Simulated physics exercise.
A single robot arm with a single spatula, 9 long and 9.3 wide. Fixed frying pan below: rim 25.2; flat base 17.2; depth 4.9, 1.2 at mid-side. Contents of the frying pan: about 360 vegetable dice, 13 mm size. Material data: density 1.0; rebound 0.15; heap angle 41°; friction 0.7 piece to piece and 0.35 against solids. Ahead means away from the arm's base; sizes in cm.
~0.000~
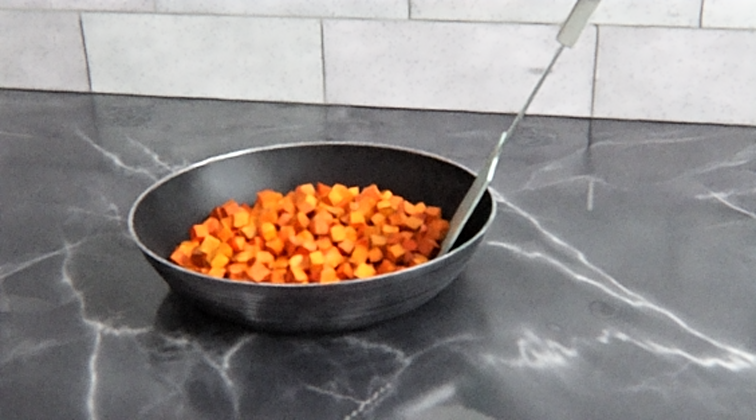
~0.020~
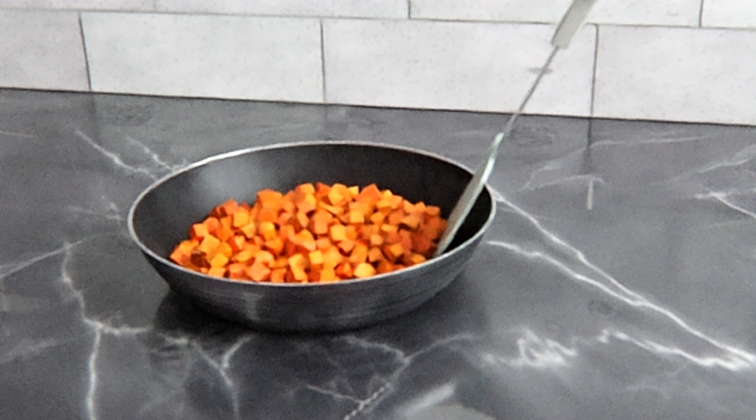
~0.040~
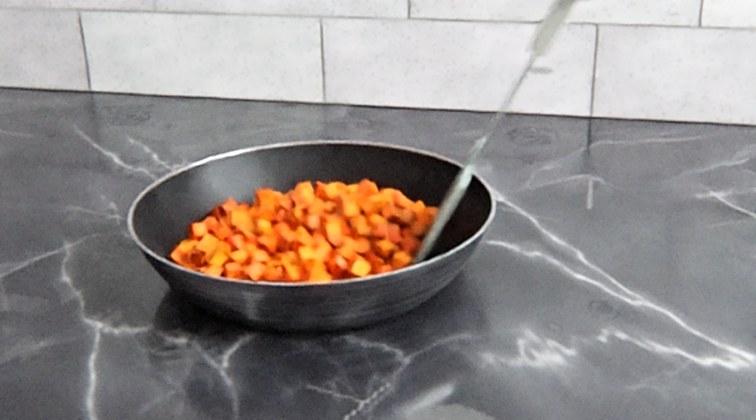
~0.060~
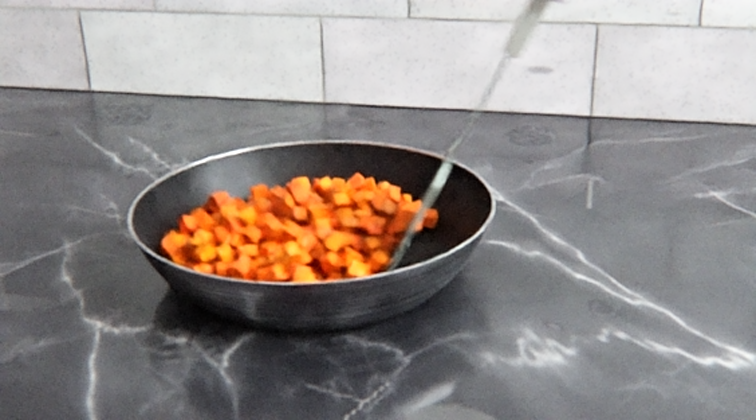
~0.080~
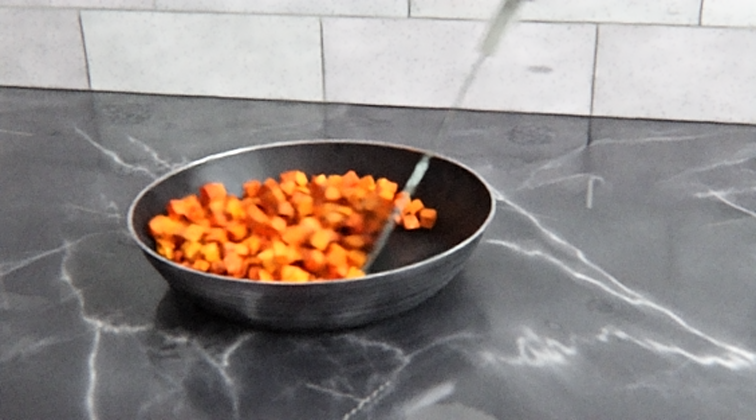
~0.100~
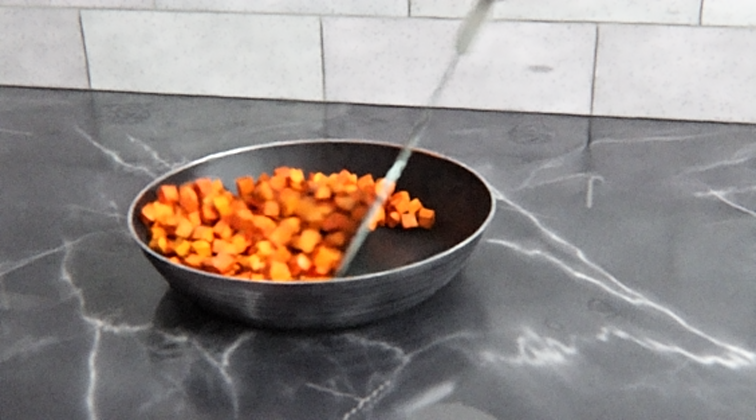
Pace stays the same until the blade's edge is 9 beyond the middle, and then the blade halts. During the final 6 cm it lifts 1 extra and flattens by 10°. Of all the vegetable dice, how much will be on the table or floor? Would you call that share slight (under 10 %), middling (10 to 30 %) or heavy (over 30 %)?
It is heavy.
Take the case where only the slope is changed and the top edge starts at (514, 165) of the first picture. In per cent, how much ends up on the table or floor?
Roughly 35%.
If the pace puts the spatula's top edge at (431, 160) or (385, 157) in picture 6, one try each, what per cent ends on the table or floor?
Roughly 35 per cent, then roughly 45 per cent.
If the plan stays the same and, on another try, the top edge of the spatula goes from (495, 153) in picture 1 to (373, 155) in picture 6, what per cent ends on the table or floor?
It comes to something like 55 %, give or take.
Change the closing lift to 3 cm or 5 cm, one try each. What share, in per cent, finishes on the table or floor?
Near 45 and 40 percent respectively.
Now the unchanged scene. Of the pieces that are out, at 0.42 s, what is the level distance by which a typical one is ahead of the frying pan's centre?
Roughly 18 cm.
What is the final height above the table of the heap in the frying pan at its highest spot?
About 6.0 cm.
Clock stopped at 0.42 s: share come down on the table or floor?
Roughly 30 per cent.
After 0.15 s, sloping 63°, highest piece 7 above the table; 355 in the frying pan.
After 0.20 s, sloping 59°, highest piece 9 above the table; 341 in the frying pan, 14 on the blade or in flight.
After 0.42 s, sloping 53°, highest piece 10 above the table; 210 in the frying pan, 101 on the table or floor, 44 on the blade or in flight.
After 1.47 s, sloping 53°, highest piece 5 above the table; 209 in the frying pan, 146 on the table or floor.
At rest, 209 in the frying pan, 146 on the table or floor. That is 41 % on the table or floor.
